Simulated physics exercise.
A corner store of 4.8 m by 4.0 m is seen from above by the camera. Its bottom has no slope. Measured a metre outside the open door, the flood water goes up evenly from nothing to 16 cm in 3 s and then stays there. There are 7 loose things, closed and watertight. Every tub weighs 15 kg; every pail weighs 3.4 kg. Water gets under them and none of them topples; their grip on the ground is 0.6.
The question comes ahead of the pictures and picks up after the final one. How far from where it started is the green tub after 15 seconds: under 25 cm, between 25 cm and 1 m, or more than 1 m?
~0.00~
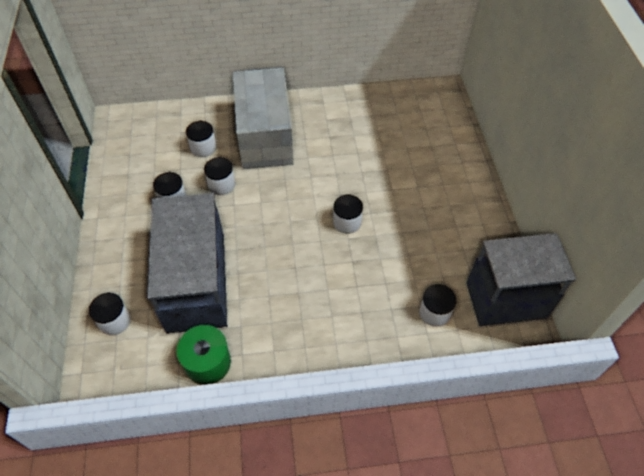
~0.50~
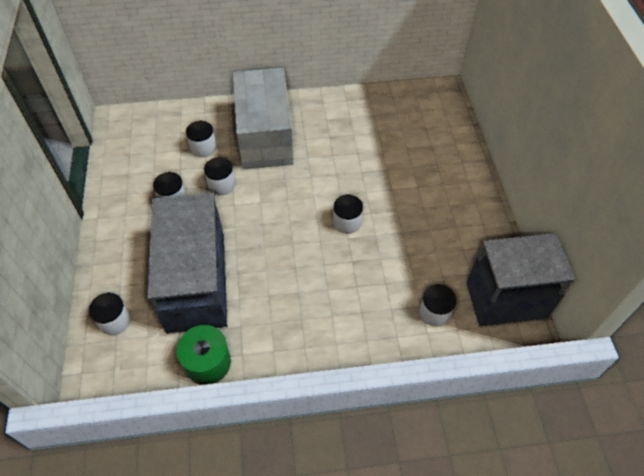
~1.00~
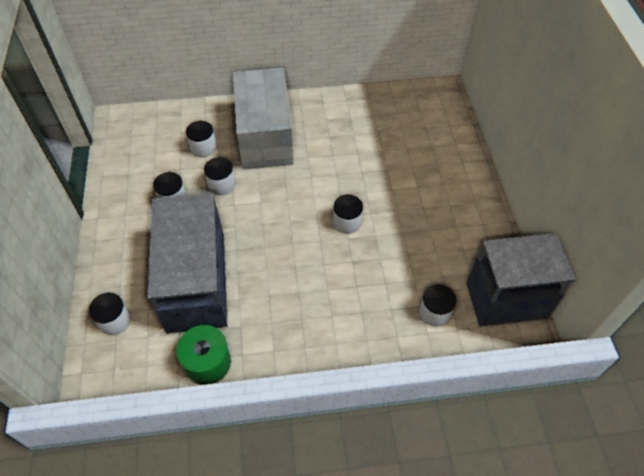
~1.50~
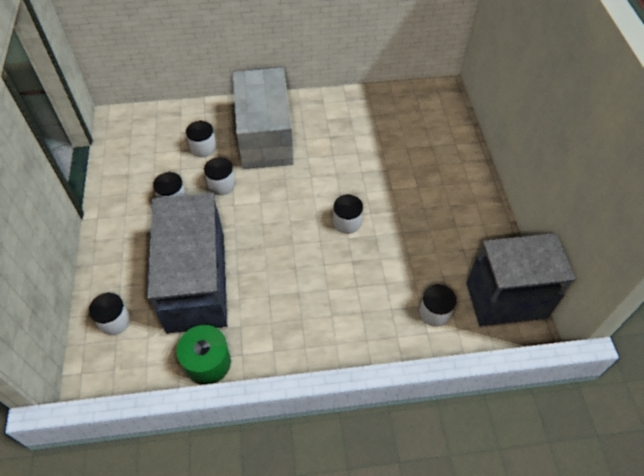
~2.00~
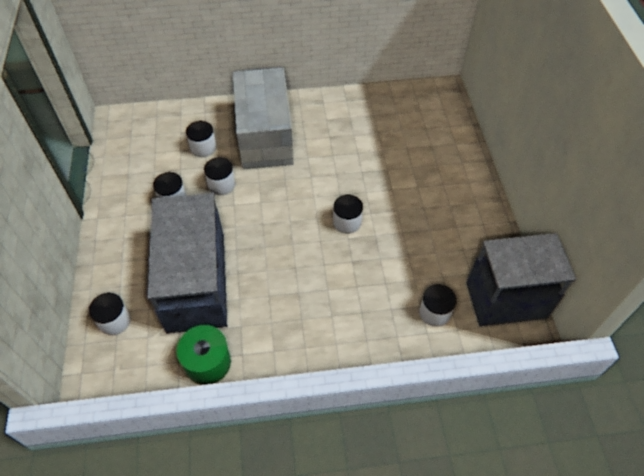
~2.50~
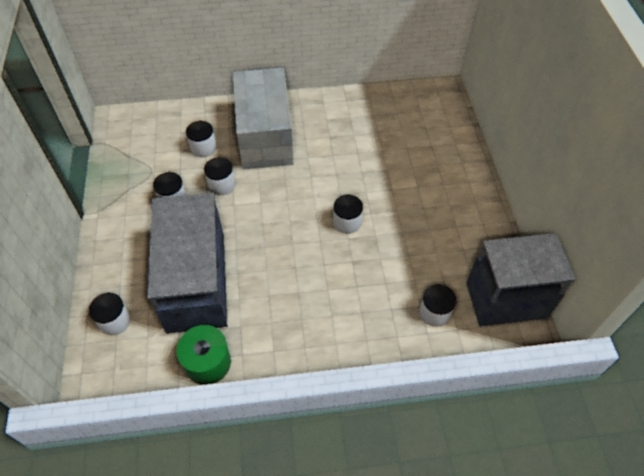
It is under 25 cm away.
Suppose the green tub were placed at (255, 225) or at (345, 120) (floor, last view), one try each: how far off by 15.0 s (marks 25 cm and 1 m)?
So, one try each: It sits almost still the first time and sits almost still the second.
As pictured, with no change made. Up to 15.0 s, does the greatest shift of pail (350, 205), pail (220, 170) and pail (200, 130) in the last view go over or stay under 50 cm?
Order as asked: Above, above, above.
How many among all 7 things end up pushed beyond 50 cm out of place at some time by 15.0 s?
Answer: 4.
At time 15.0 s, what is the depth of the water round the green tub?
I'd put it at about 5 cm.
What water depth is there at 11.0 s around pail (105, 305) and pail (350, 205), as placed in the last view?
Depth approx. 3 cm / 5 cm.
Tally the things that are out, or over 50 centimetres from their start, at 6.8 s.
3.
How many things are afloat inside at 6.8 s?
Tally: 1 of them.
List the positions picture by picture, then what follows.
The green tub at (202, 348), on the bottom; water covers 0.0 m2; 0 of 7 have shifted, in the first picture.
The green tub at (202, 348) rests on the ground; 0.0 m2 under water; 0 of 7 have shifted, in the second picture.
The green tub at (202, 348) rests on the ground; 0.0 m2 under water; 0 of 7 have shifted, in the third picture.
The green tub at (202, 348) rests on the ground; water covers 0.0 m2; 0 of 7 have shifted, in the fourth picture.
The green tub at (202, 348) rests on the ground; water covers 0.0 m2; 0 of 7 have shifted, in the fifth picture.
The green tub at (202, 348) rests on the ground; 0.4 m2 under water; 0 of 7 have shifted, in the sixth picture.
After 3.5 s the green tub is near (202, 348), 0.0 m from its start, aground; 0 afloat.
After 6.8 s the green tub is near (202, 348), 0.0 m from its start, aground; 1 afloat.
After 11.0 s the green tub is near (202, 348), 0.0 m from its start, aground; 3 afloat.
After 15.0 s the green tub is near (202, 348), 0.0 m from its start, aground; 5 afloat.
